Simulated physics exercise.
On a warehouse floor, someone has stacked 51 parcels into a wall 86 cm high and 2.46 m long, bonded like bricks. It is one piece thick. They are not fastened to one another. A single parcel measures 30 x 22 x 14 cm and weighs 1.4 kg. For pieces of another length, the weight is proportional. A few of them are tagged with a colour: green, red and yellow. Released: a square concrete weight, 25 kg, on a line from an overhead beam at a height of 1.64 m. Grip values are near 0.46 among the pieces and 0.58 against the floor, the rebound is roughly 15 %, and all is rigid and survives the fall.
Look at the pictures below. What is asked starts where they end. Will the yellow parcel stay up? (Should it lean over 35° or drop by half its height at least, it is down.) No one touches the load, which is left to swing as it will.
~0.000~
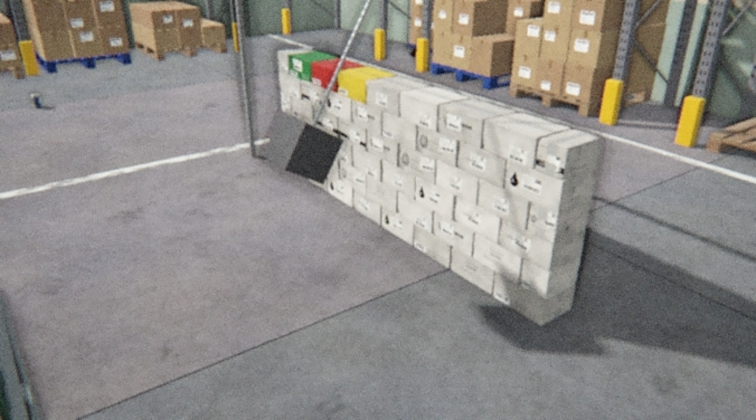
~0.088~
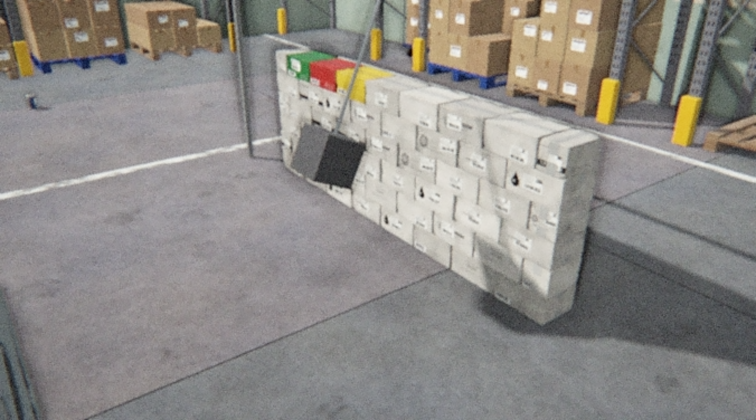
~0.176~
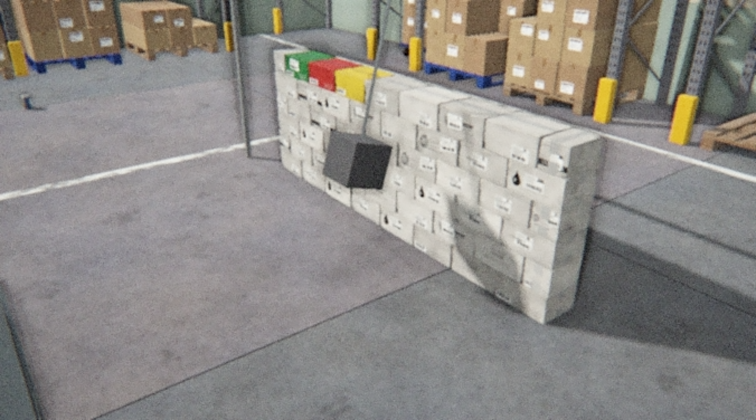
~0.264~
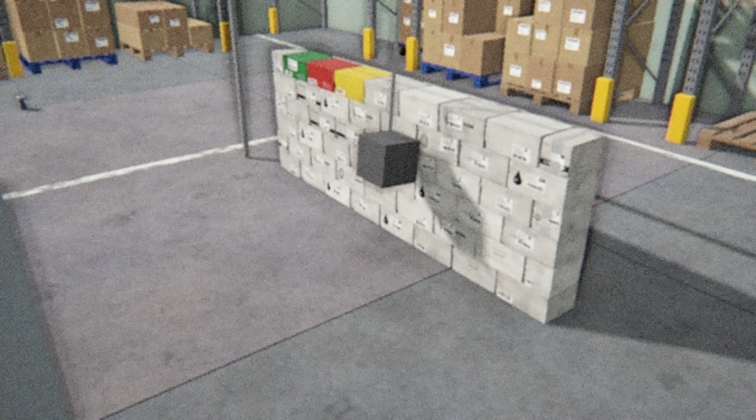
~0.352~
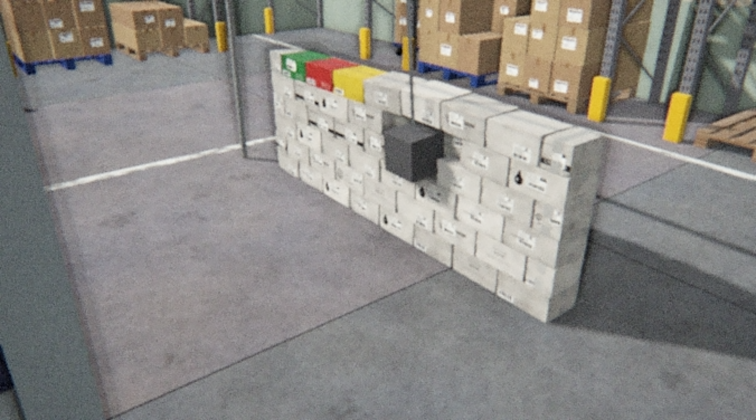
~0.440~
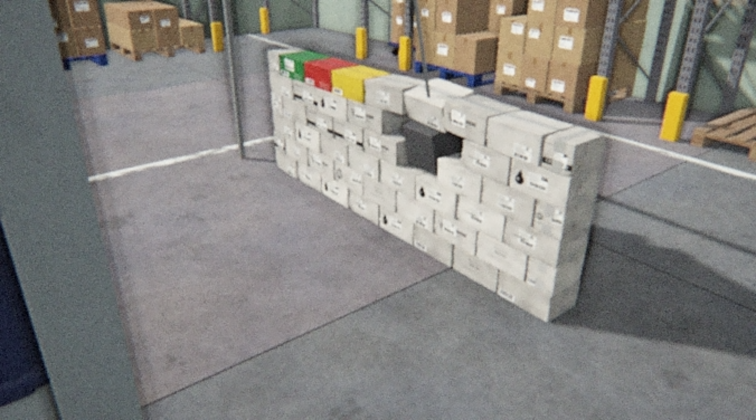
Safe.
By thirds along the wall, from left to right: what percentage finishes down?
Left 0 %, middle 20 %, right 10 %.
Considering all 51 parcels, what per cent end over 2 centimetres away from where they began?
10 in a hundred.
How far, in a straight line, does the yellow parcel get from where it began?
It ends some 0 cm from where it began.
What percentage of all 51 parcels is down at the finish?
I'd put it at about 10 percent.
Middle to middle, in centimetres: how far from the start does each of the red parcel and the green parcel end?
Distances: Red 0, green 0 (cm).
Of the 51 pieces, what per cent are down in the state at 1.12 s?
5 %.
Around 1.12 s, line 19° past plumb; 3 of the 51 parcels down; yellow parcel unmoved.
Around 2.80 s, line 25° past plumb; 5 of the 51 parcels down; yellow parcel unmoved.
Finally (4.0 s), line 27° before plumb; 5 of the 51 parcels down; yellow parcel unmoved; green parcel unmoved; red parcel unmoved. Seen by the last camera, middles, yellow parcel near (361, 84), green parcel near (306, 67).
